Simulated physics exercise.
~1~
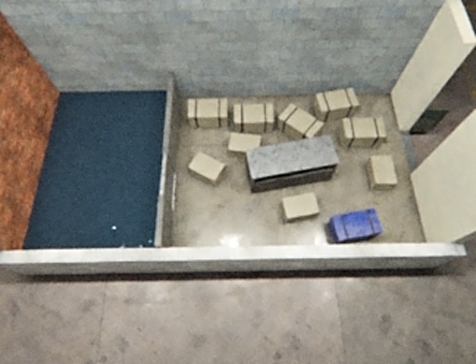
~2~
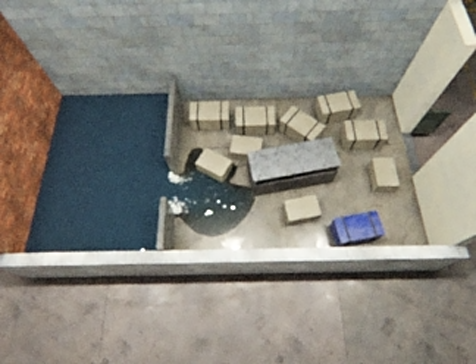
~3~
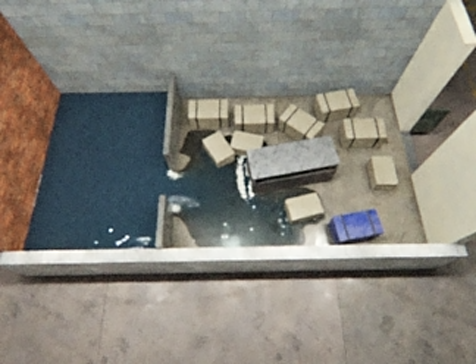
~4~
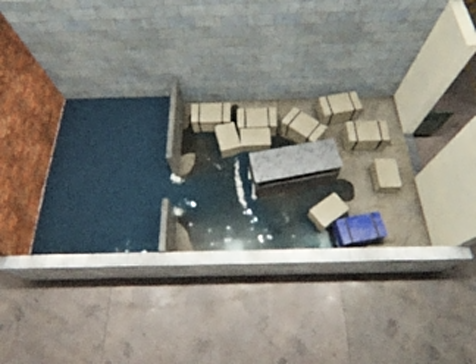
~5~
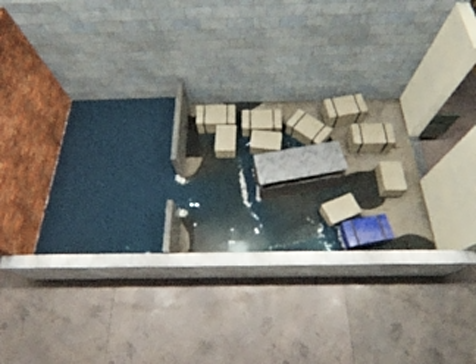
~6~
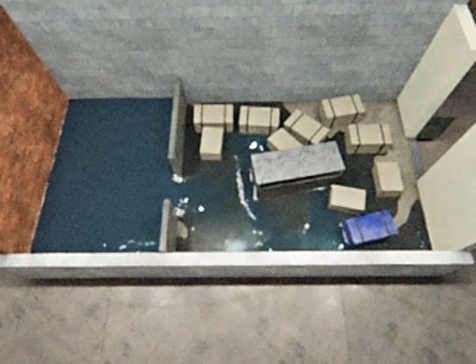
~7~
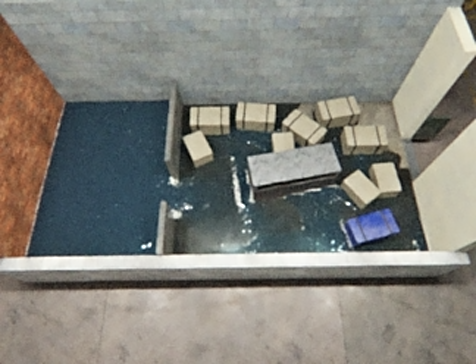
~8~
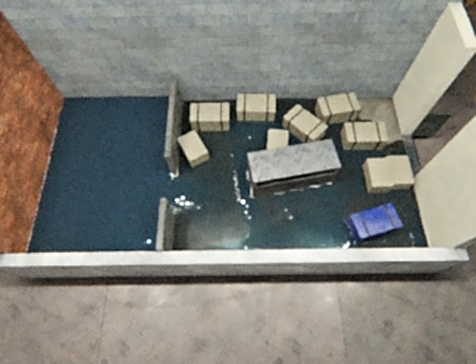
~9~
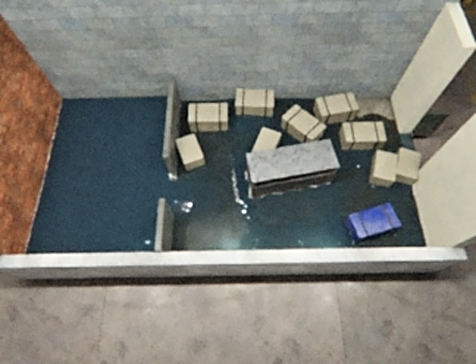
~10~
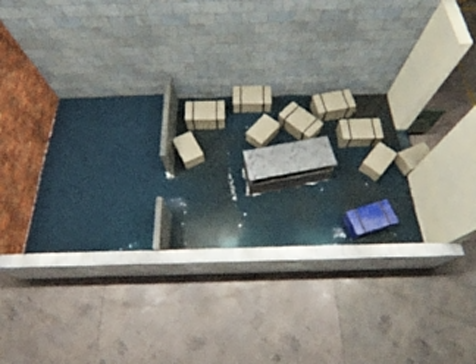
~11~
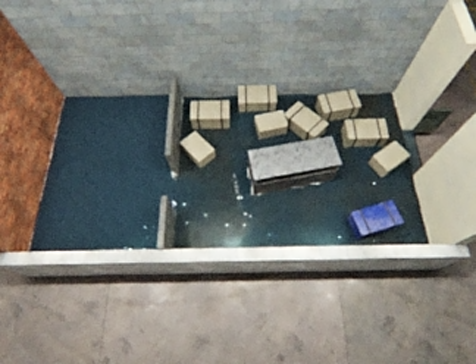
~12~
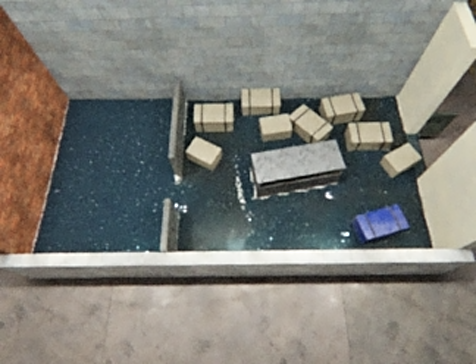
In a divided basement, water floods the right room, shifting several crates and nudging the blue trunk.
